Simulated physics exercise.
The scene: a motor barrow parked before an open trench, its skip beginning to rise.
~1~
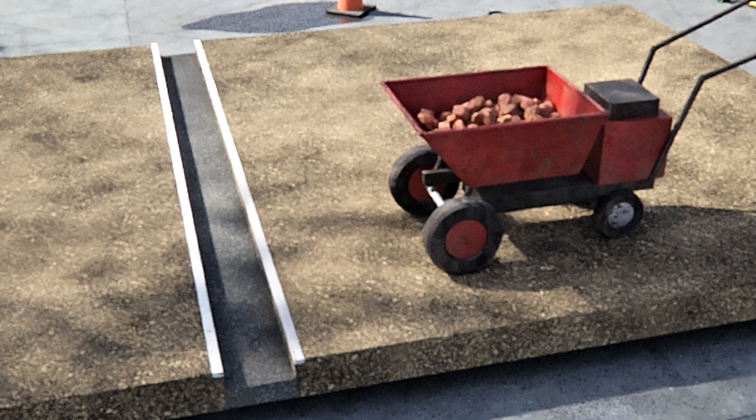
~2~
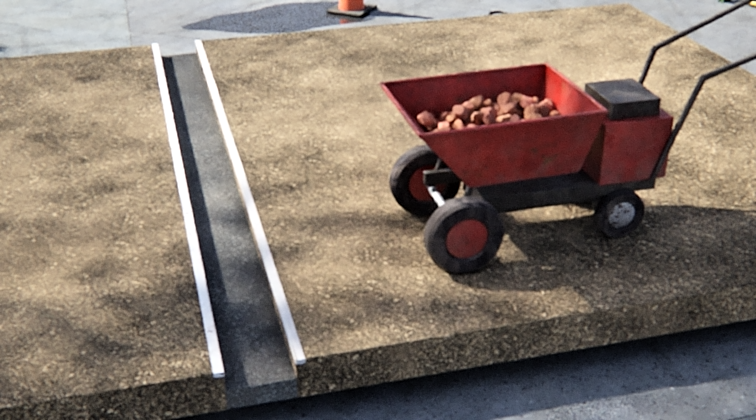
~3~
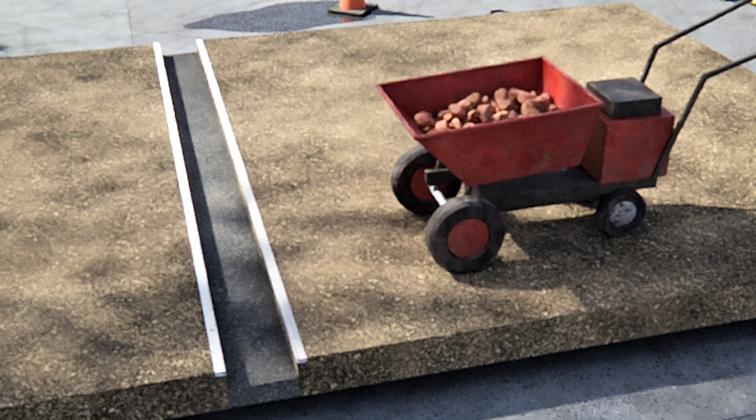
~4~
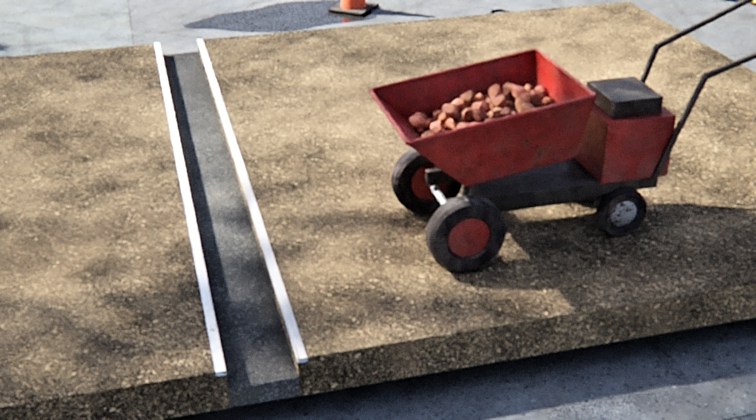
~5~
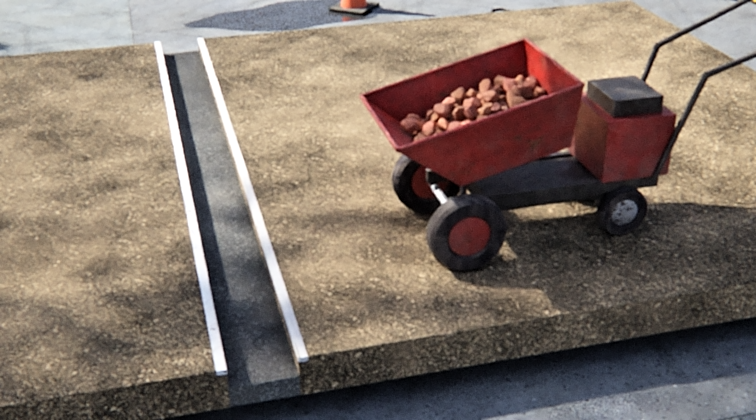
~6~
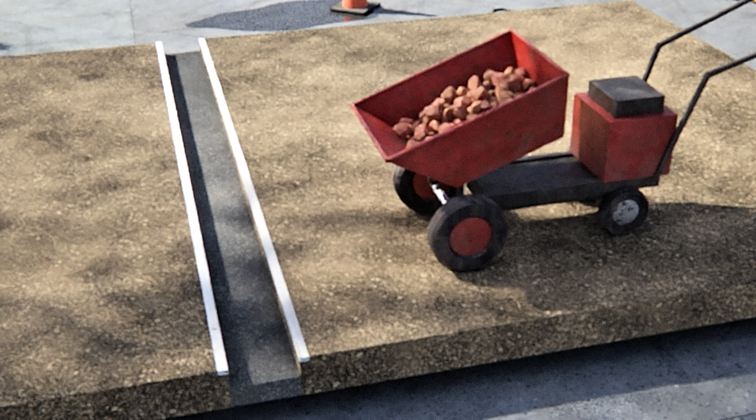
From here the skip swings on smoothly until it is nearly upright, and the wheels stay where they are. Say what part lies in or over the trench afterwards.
In the trench: Only the smaller part.
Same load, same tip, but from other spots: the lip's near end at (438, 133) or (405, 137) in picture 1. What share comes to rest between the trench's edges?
About 20 and 50 per cent.
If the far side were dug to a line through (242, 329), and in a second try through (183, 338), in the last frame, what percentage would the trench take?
About 30 and 30 per cent.
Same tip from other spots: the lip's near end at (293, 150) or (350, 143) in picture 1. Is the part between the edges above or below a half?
At the first place under half, at the second above a half.
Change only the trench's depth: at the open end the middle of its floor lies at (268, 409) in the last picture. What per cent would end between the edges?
It comes to 30 per cent or so.
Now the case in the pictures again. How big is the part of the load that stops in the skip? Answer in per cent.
About 30 per cent.
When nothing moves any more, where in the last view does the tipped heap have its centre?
Roughly at (281, 259).
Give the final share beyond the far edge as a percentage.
Close to 0 per cent.
Soon, skip tipped steeply; all in the skip.
A while on, skip tipped right over; most in the skip; a small part short of the trench; a stray few falling.
Towards the end, skip tipped right over; about a third in the skip; about a third short of the trench; about a quarter in or heaped over the trench; a stray few beyond it.
Finally, skip tipped right over; about a third in the skip; about a third short of the trench; about a third in or heaped over the trench; a stray few beyond it.
